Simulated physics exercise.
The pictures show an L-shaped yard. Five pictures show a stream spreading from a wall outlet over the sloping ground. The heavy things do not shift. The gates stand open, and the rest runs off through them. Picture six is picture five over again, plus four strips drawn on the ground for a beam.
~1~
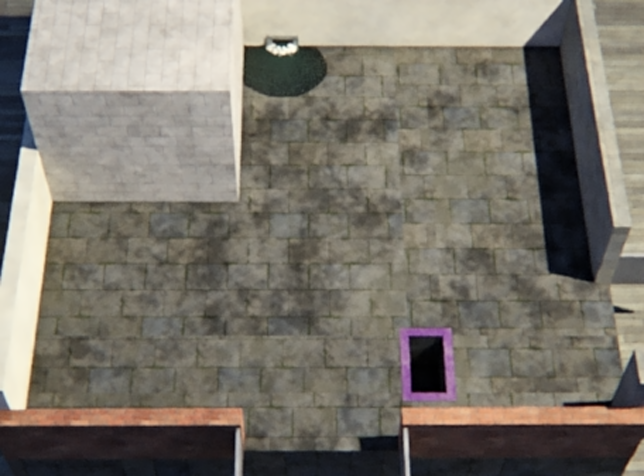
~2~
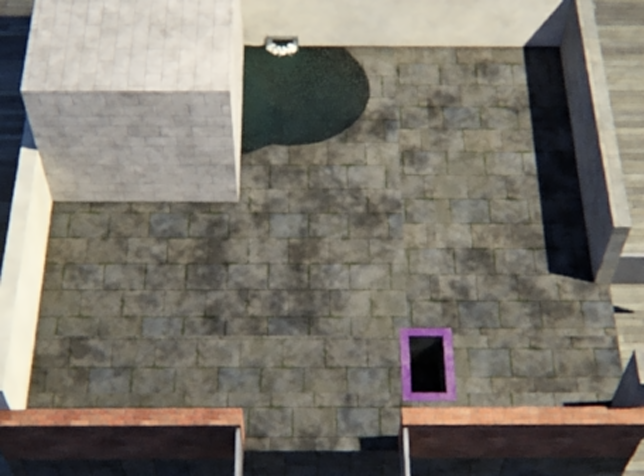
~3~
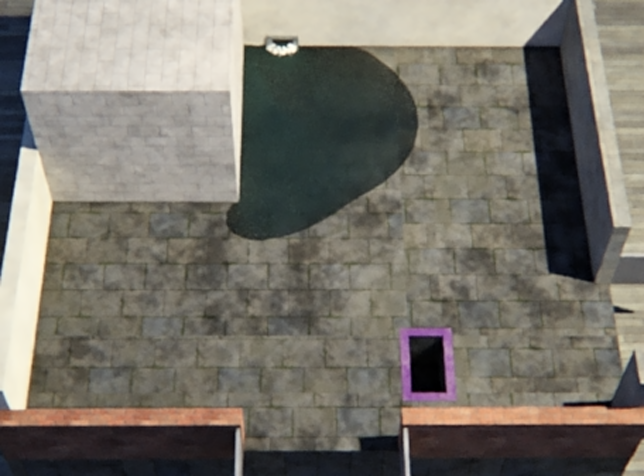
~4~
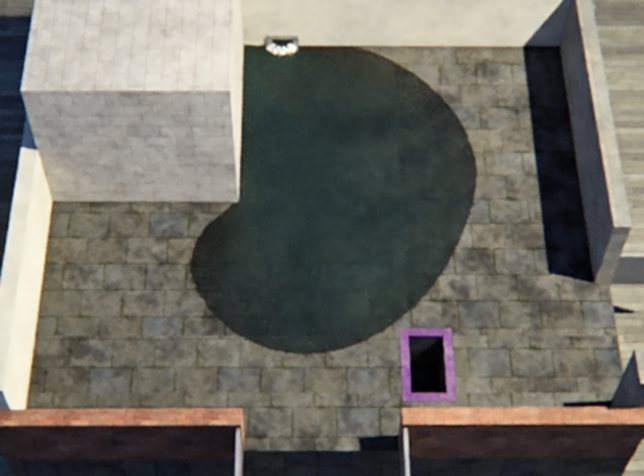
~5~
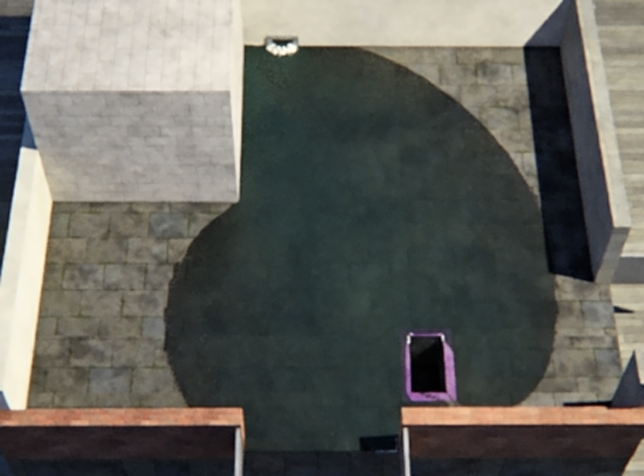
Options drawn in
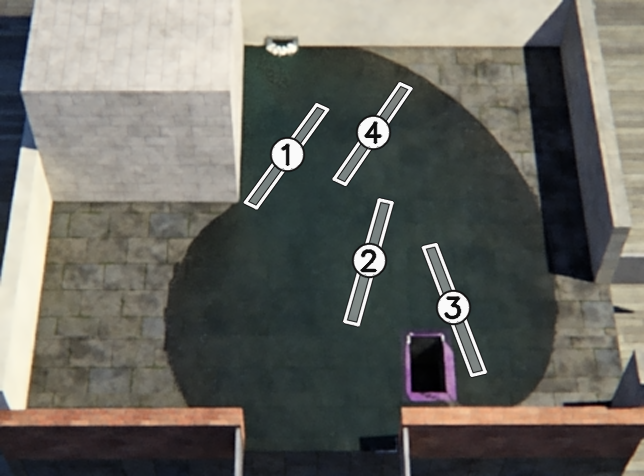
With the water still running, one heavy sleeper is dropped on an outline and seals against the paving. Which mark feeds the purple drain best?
It is 3.
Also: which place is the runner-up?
Place 1.
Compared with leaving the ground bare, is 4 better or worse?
It is worse.
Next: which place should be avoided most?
Place 2.
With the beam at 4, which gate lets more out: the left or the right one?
The left one.
On the marked copy, 1 from (251, 205) to (322, 107); 2 from (351, 323) to (385, 201); 3 from (429, 246) to (478, 373); 4 from (339, 181) to (405, 86).
With 1, about 28 % of the stream goes into the purple drain, about 72 % out by the gates.
With 2, about 14 % of the stream goes into the purple drain, about 85 % out by the gates.
With 3, about 39 % of the stream goes into the purple drain, about 61 % out by the gates.
With 4, about 20 % of the stream goes into the purple drain, about 79 % out by the gates.
